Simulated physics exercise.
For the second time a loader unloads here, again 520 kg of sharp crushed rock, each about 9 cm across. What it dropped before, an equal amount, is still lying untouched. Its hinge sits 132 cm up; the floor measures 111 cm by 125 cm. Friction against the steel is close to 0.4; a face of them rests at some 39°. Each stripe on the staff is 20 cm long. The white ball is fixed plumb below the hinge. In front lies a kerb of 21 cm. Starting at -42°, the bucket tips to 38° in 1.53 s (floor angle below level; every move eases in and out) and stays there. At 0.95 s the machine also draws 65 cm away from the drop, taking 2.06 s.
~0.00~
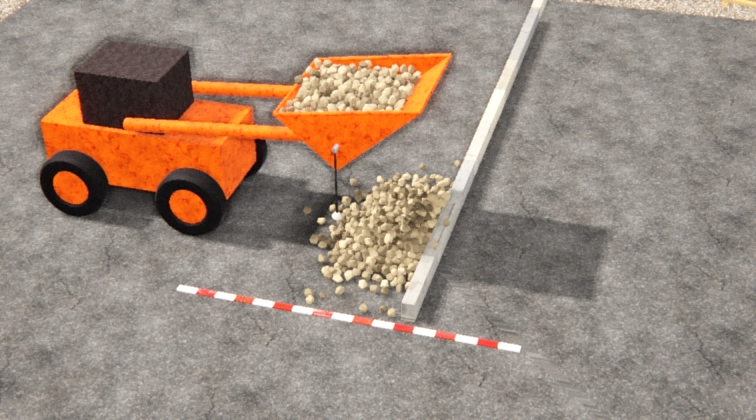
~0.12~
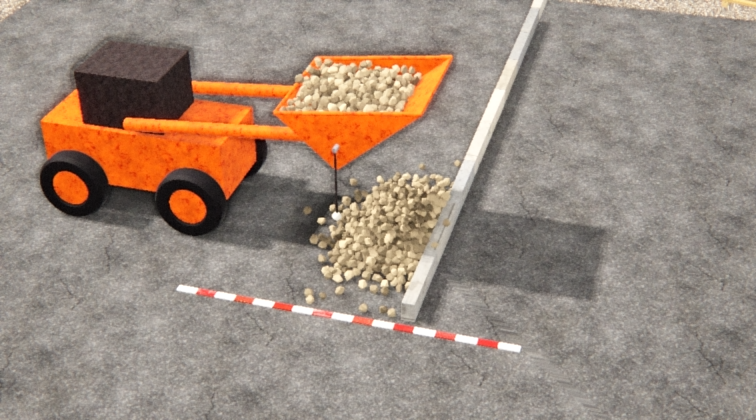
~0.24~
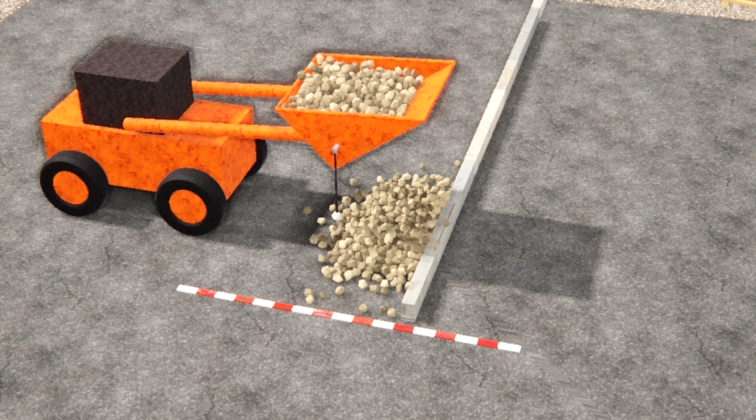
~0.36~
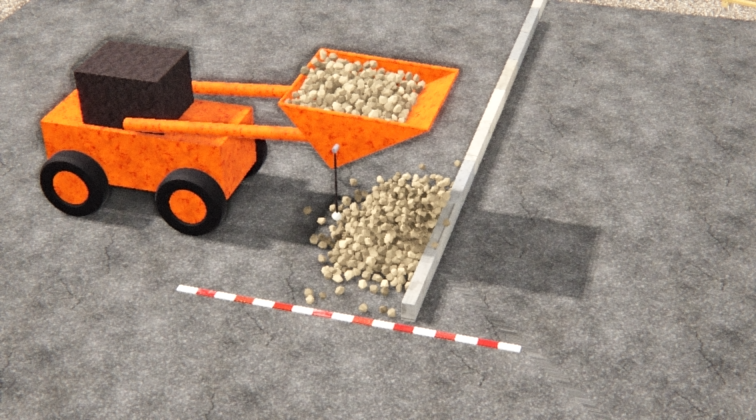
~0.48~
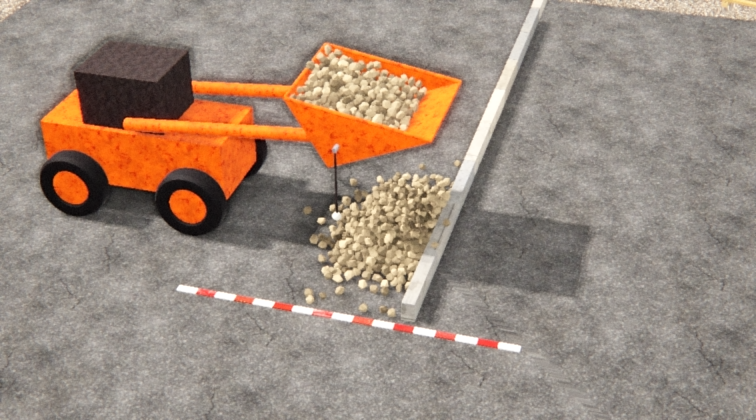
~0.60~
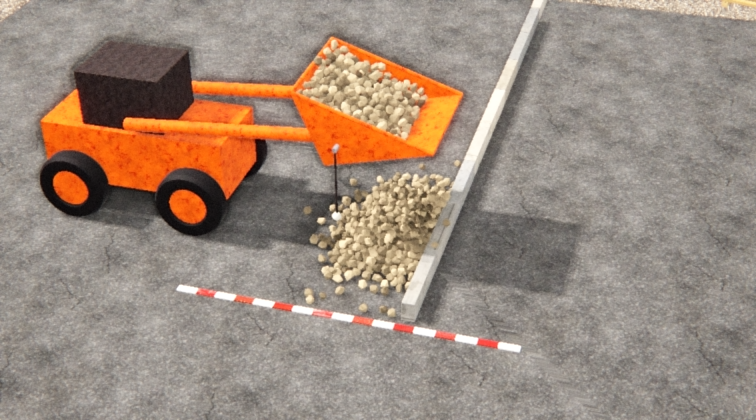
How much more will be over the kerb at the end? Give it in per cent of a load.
Roughly 25 per cent of a load more.
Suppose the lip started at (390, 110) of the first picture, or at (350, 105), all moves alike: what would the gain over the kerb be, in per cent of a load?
First some 5, then 0 per cent.
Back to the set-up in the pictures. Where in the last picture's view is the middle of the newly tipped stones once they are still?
Around (422, 216).
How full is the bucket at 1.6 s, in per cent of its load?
It holds some 60 per cent.
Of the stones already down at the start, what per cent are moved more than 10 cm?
Roughly 0 per cent of them.
After 1.1 s the floor is at 26°; in per cent of one load, 100 in the bucket, 100 on this side of the kerb; the foremost stones are at (439, 220).
After 1.6 s the floor is at 38°; in per cent of one load, 58 in the bucket, 142 on this side of the kerb, 1 over the kerb; the foremost stones are at (453, 220).
After 3.5 s the floor is at 38°; in per cent of one load, 0 in the bucket, 175 on this side of the kerb, 25 over the kerb; the foremost stones are at (557, 253).
After 6.3 s the floor is at 38°; in per cent of one load, 0 in the bucket, 175 on this side of the kerb, 25 over the kerb; the foremost stones are at (557, 253). Net gain over the kerb, 25.
